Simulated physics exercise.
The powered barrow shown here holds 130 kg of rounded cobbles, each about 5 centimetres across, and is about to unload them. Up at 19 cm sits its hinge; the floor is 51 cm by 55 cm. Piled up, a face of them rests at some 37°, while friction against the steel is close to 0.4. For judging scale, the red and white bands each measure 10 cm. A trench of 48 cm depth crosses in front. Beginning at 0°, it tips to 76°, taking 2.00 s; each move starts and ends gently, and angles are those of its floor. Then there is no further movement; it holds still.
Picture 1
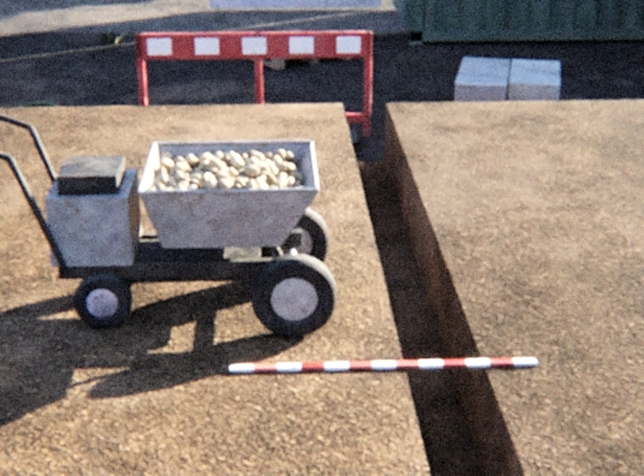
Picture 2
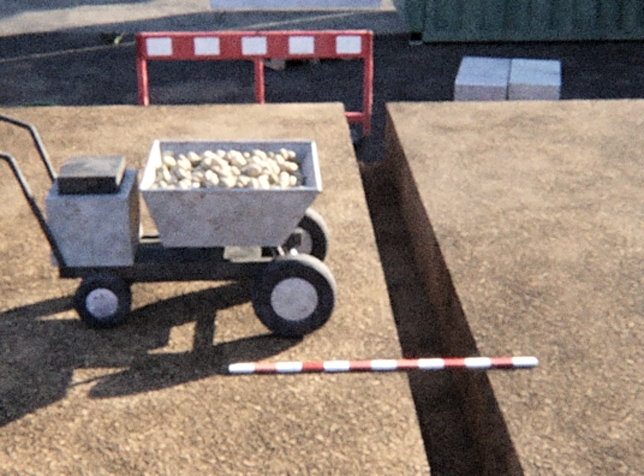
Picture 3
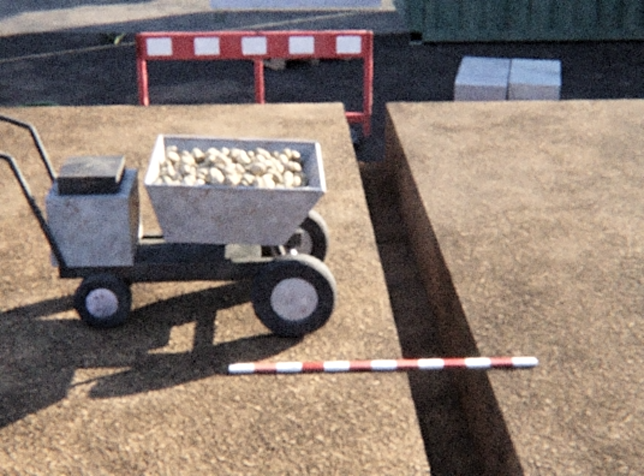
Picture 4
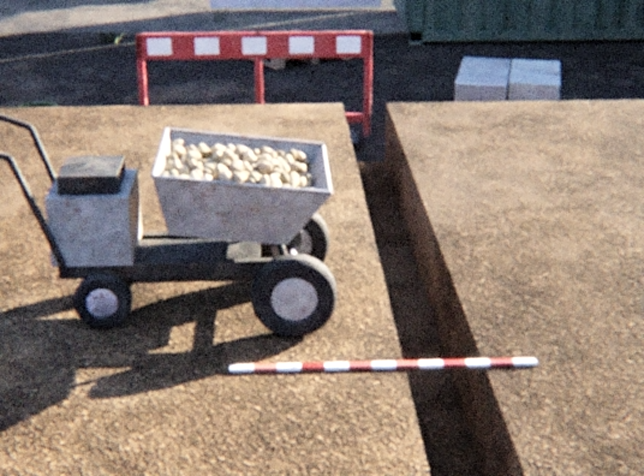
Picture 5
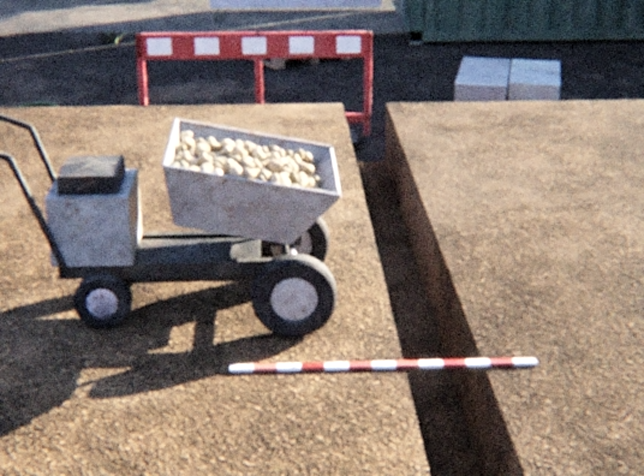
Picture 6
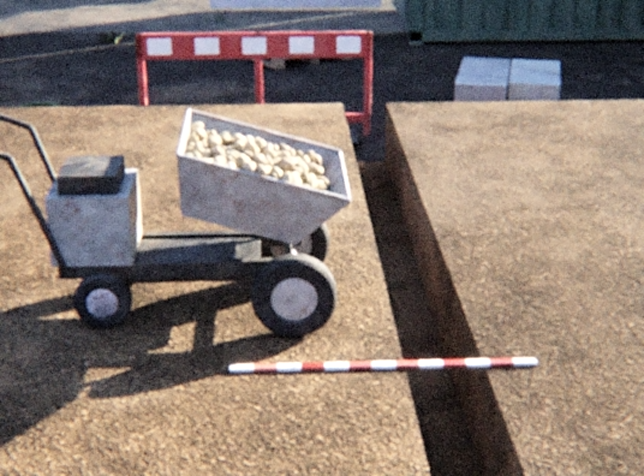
The grey tray of cobbles on the barrow tilts gradually down toward the right.
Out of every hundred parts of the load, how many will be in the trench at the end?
Close to 91 in every hundred.
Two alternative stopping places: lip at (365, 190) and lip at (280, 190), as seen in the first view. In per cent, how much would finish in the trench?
Estimates: 40 % then 100 %.
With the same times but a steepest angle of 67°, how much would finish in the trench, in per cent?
In that case some 75 per cent.
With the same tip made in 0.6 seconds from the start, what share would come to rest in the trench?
Then roughly 55 percent.
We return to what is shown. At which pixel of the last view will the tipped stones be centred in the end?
Their middle lands near (431, 372).
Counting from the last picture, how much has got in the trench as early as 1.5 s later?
Some 45 per cent.
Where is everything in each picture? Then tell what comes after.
In the first picture, the tray is at 0°, its lip at (318, 190); the top of the load is at (237, 164).
In the second picture, the tray is at 1°, its lip at (320, 190); the top of the load is at (228, 164).
The third picture shows lip at (324, 191), floor tilted 3°, highest stones at (210, 160).
In the fourth picture, the tray is at 7°, its lip at (331, 193); the top of the load is at (206, 154).
The fifth picture shows lip at (340, 196), floor tilted 11°, highest stones at (201, 146).
In the sixth picture, the tray is at 16°, its lip at (351, 201); the top of the load is at (207, 138).
Then, 0.9 s after the last picture the floor is at 64°, 98 % in the tray, 2 % in the trench; the foremost stones are at (433, 273).
Then, 1.5 s after the last picture the floor is at 76°, 46 % in the tray, 47 % in the trench, 7 % past the trench; the foremost stones are at (534, 303).
Then, 1.9 s after the last picture the floor is at 76°, 23 % in the tray, 68 % in the trench, 9 % past the trench; the foremost stones are at (562, 294).
Then, 3.8 s after the last picture the floor is at 76°, 0 % in the tray, 91 % in the trench, 9 % past the trench; the foremost stones are at (578, 286).
